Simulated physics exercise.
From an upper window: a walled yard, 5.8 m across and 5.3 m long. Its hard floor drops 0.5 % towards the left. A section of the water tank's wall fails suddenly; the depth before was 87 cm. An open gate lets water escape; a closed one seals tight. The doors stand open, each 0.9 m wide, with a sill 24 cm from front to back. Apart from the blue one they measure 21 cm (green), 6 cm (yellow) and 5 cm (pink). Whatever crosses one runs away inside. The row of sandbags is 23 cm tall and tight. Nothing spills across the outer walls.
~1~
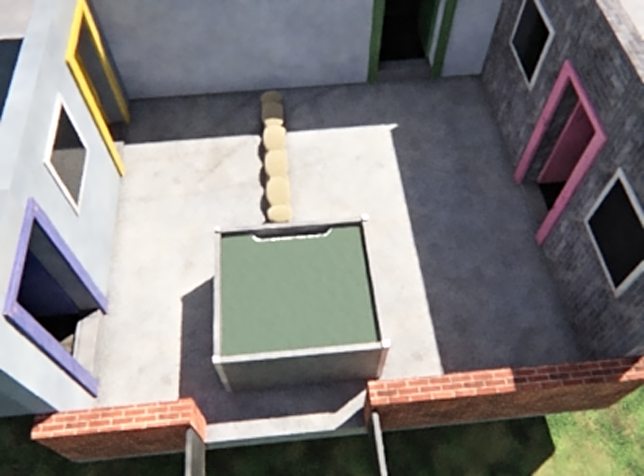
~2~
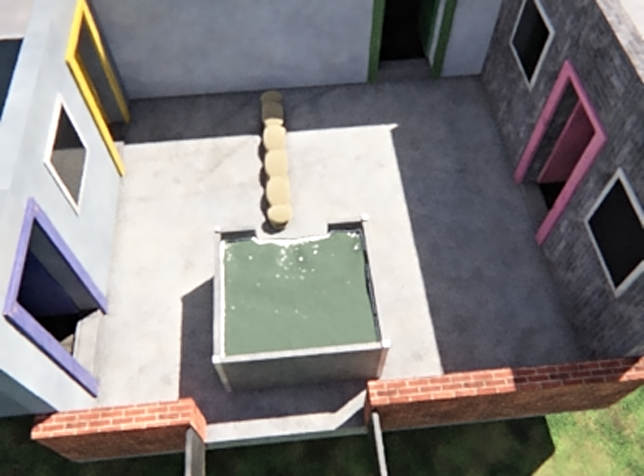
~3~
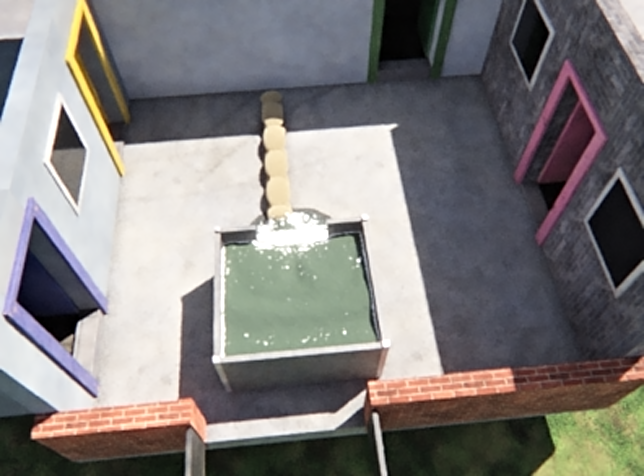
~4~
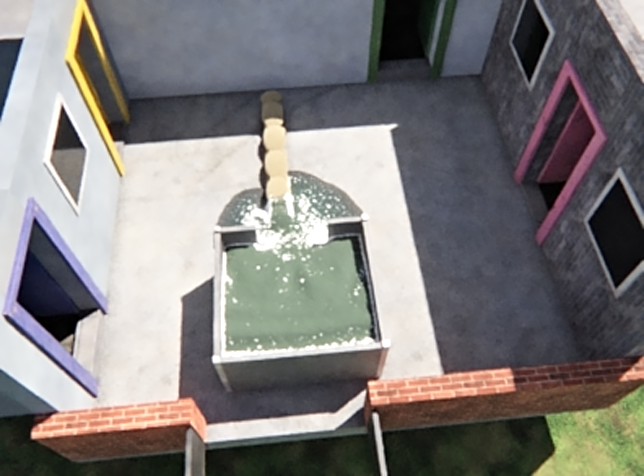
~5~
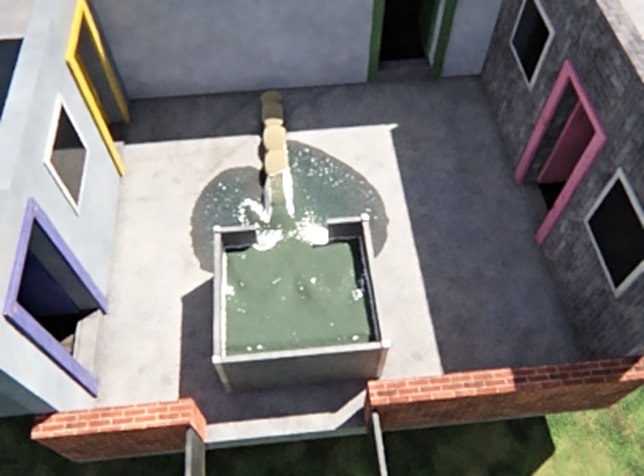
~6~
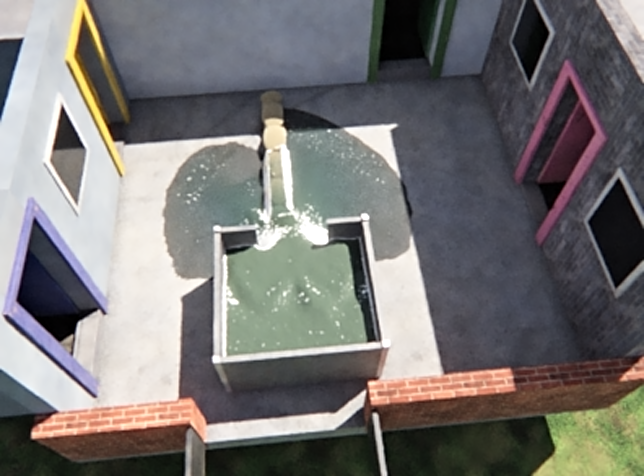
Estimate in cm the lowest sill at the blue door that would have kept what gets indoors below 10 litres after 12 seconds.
At least 6 cm or so.
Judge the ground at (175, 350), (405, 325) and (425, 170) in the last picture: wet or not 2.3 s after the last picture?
In that order: Still dry, dry, under water.
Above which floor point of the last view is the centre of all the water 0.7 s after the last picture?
Near (294, 255).
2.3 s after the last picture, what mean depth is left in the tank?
Some 31 cm.
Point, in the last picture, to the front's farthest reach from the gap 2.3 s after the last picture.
Near (480, 77).
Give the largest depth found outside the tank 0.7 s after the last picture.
About 33 cm.
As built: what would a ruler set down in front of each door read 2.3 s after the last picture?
Depths in cm: Green 14, yellow 15, pink 2, blue 1.
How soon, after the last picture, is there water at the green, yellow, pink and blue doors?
Green 0.6 s, yellow 0.4 s, pink 2.0 s, blue 2.2 s.
Then, 0.7 s after the last picture water covers 50 % of the floor, deepest (33 cm) near (287, 250); it has not reached the blue door.
Then, 2.3 s after the last picture water covers 55 % of the floor, deepest (30 cm) near (286, 239); 1 cm at the blue door, 0 litres in over its 18 cm sill.
Then, 11.3 s after the last picture water covers 95 % of the floor, deepest (9 cm) near (220, 388); 8 cm at the blue door, 0 litres in over its 18 cm sill.
At the blue door as built, the water peaked near 9 cm, 9.5 s after the last picture.
With a sill of 5 cm, 17 litres would have come in within the 12 s; with 6.5 cm, 8 litres. So under 10 litres takes about 6 cm.
